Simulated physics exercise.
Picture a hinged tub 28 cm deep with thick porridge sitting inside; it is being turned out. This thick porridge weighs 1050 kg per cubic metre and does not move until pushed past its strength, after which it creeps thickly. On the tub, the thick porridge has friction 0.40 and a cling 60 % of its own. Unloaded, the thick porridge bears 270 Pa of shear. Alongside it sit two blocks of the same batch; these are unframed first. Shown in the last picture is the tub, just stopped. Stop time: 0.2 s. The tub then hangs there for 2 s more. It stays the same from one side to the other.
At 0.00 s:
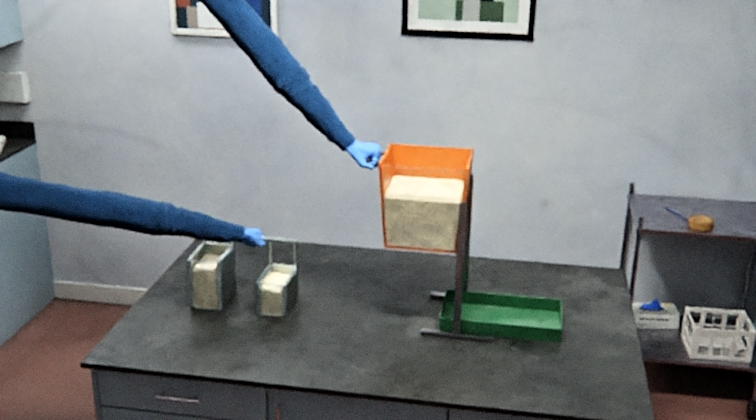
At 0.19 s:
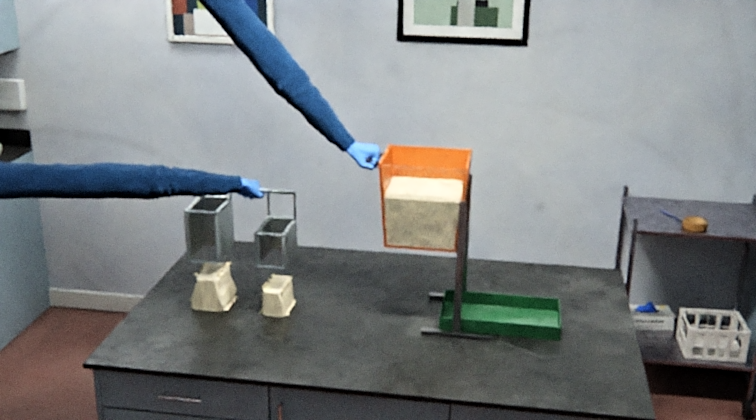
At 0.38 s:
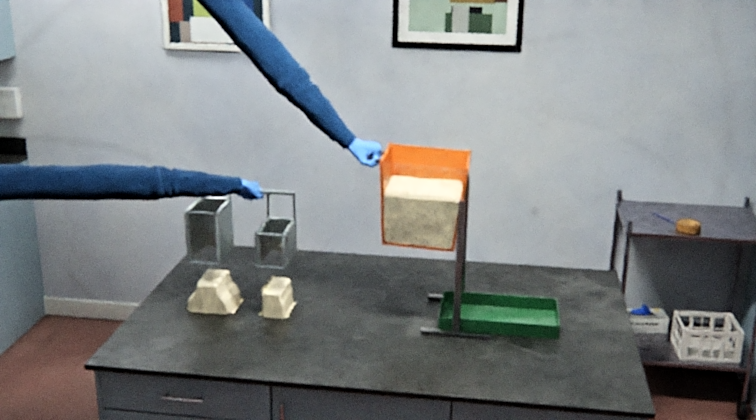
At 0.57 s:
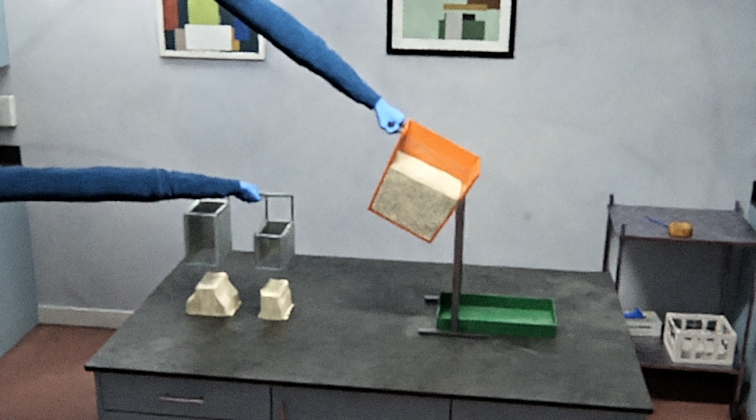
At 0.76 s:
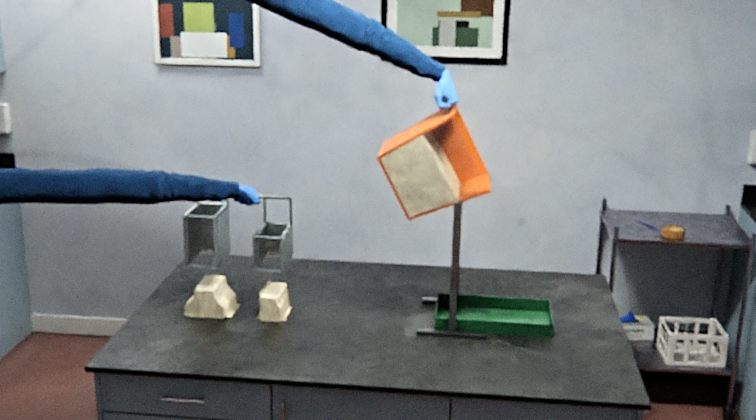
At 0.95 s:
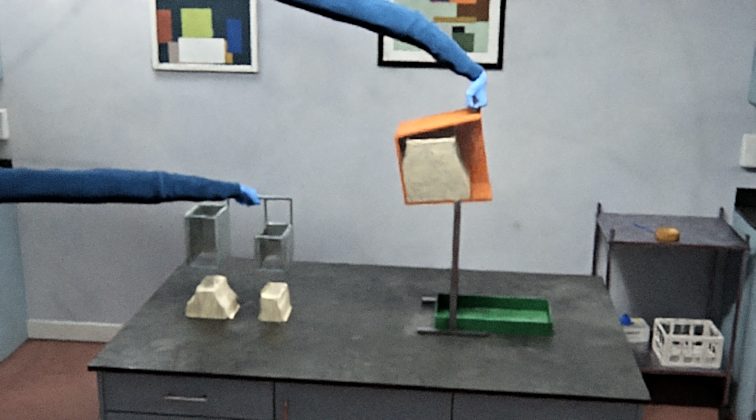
Gloved hands lifting two metal moulds off pale blocks that slump slightly, then tilting an orange tub of thick pale paste rightward.
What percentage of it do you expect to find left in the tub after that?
About 80 percent is left in the tub.
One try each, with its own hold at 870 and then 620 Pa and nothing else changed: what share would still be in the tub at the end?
Going in order, it's 100 % and then 100 %.
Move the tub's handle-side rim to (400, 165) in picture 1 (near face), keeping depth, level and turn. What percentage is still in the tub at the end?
I'd say around 100 percent would remain in the tub at the end.
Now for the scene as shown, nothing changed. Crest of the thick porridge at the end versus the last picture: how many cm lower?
The top ends up some 8 cm below its level in the last picture.
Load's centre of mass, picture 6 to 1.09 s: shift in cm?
Something like 4 cm, give or take.
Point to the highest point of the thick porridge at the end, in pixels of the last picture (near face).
(441, 161).
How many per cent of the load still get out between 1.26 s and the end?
About 10 percent.
After 1.09 s, the tub is at 80 degrees and holds 100 %.
After 1.26 s, the tub is at 80 degrees and holds 91 %.
After 1.43 s, the tub is at 80 degrees and holds 83 %.
After 1.60 s, the tub is at 80 degrees and holds 81 %.
After 2.95 s, at the end, the tub is at 80 degrees and holds 80 %.
